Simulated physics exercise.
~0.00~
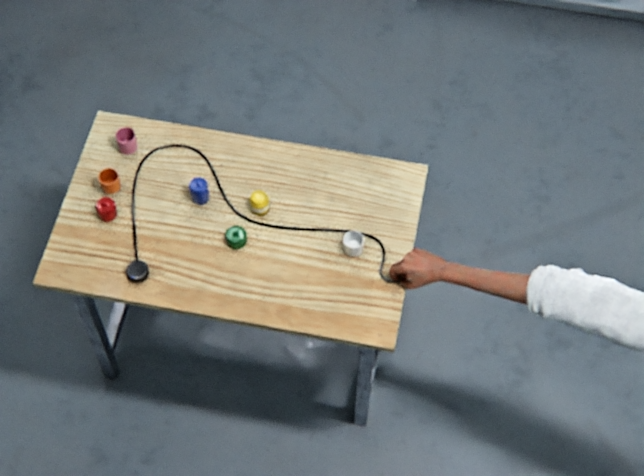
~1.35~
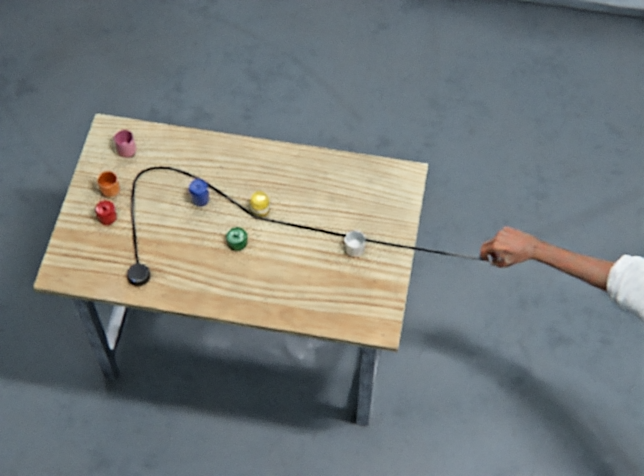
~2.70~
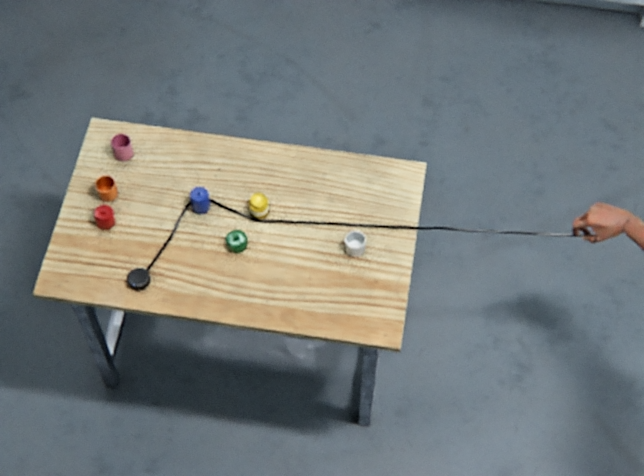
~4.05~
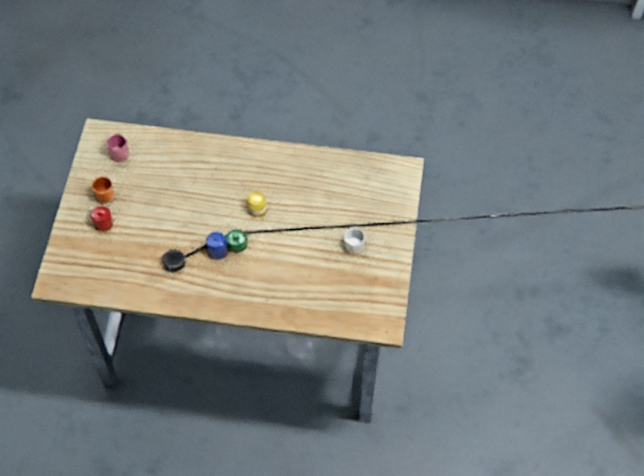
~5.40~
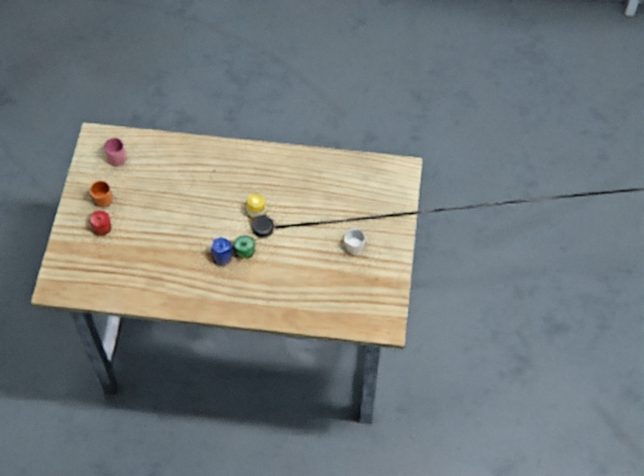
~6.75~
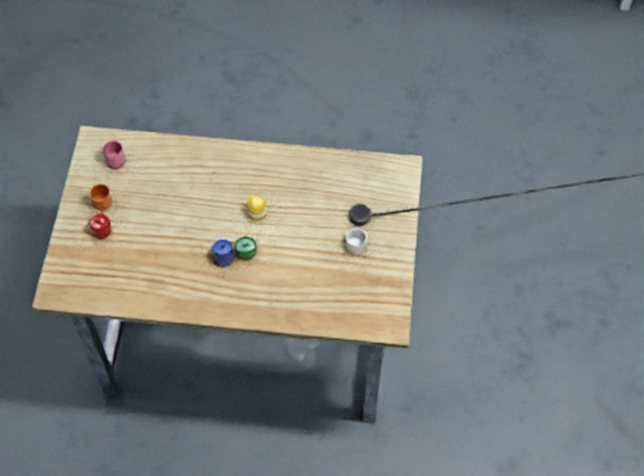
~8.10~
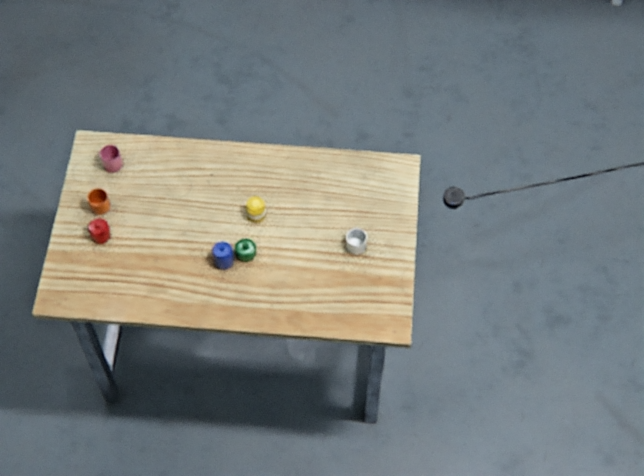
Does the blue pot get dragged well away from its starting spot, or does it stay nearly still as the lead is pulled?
The blue pot gets dragged well away from its starting spot and ends beside the green pot. The pink cup and the yellow jar barely shift.
